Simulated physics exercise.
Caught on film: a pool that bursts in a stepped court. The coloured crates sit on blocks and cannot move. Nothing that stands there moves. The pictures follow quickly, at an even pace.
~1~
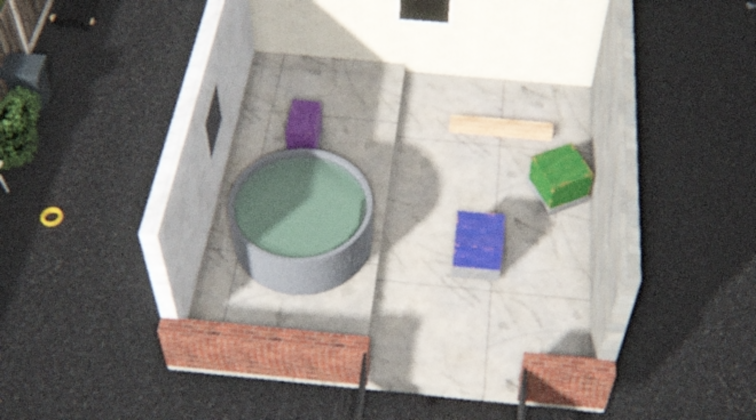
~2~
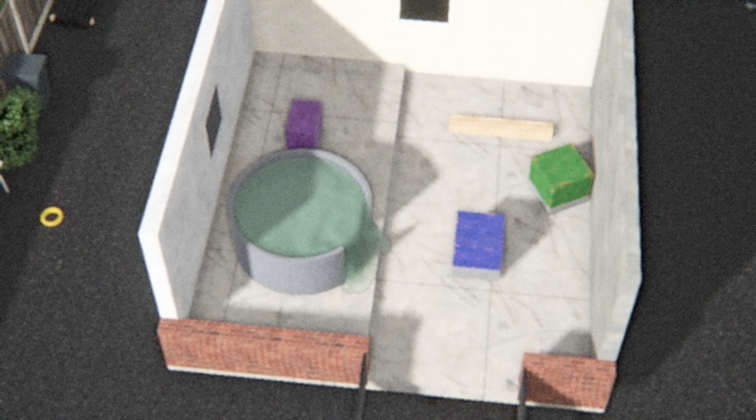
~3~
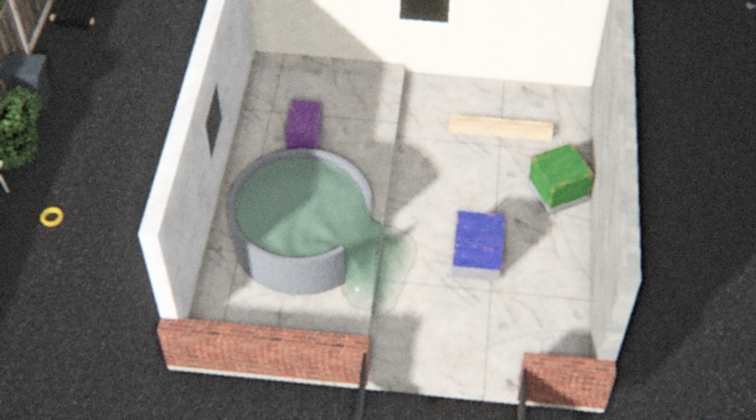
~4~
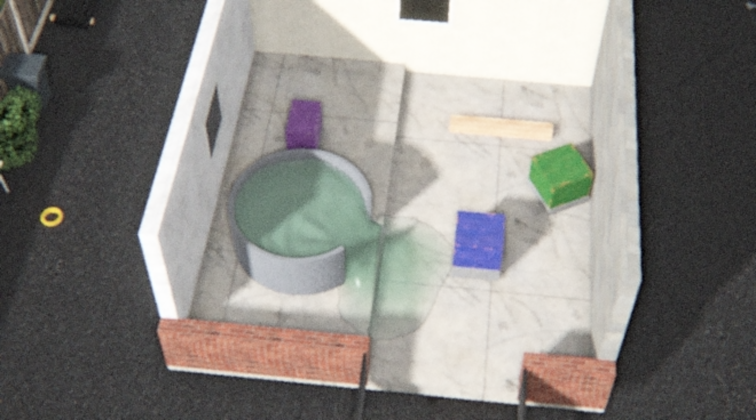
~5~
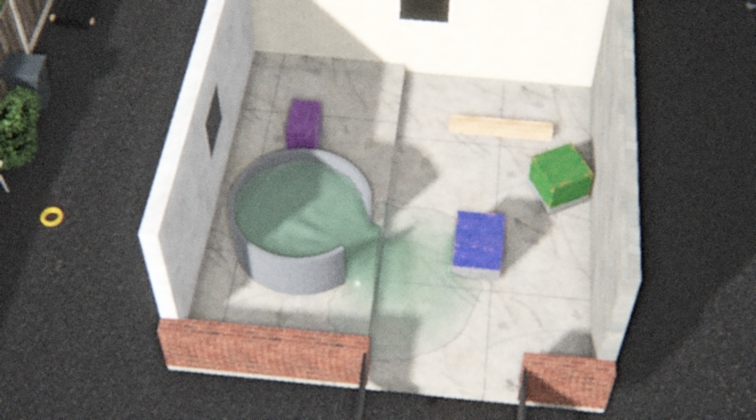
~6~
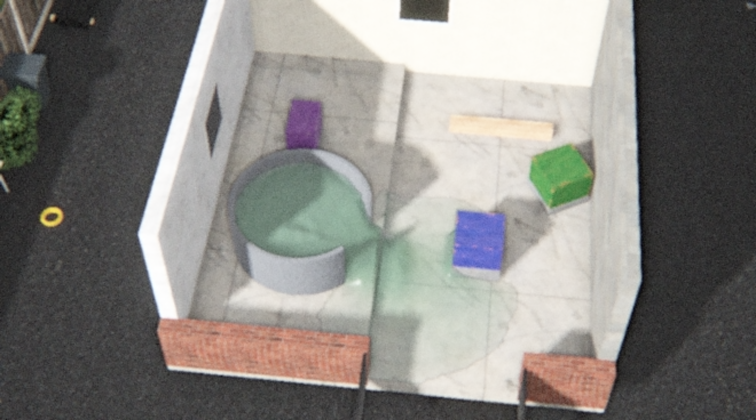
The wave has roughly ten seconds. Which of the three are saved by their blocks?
One by one: The blue crate is soaked; the purple crate keeps dry; the green crate is soaked.
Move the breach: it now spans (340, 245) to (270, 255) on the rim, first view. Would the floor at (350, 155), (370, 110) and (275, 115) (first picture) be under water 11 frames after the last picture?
As listed: Dry, no water, clear.
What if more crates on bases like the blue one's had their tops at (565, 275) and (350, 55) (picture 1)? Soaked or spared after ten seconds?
One after the other: Takes water, keeps dry.
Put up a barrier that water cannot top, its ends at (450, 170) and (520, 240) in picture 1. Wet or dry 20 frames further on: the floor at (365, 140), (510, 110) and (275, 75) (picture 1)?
As listed: Free of water, clear, dry.
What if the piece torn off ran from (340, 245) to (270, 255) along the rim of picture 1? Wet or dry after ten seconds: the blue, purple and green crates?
One by one: Blue crate is safe, purple crate is spared, green crate is topped.
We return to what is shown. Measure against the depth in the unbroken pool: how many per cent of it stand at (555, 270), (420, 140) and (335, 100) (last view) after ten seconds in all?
About 8, 12 and 0 per cent.
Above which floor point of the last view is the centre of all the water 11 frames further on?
Around (400, 263).
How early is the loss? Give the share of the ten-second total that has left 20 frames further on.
Close to 50 %.
A moment on, water covers 35 % of the floor; the blue crate water round its plinth, the purple crate not reached, the green crate water round its plinth.
Next, water covers 45 % of the floor; the blue crate water round its plinth, the purple crate not reached, the green crate water round its plinth.
Then, water covers 50 % of the floor; the blue crate water round its plinth, the purple crate not reached, the green crate water round its plinth.
Later, water covers 60 % of the floor; the blue crate water round its plinth, the purple crate not reached, the green crate water round its plinth.
In the end, water covers 60 % of the floor; the blue crate was topped, the purple crate stayed above the water, the green crate was topped.
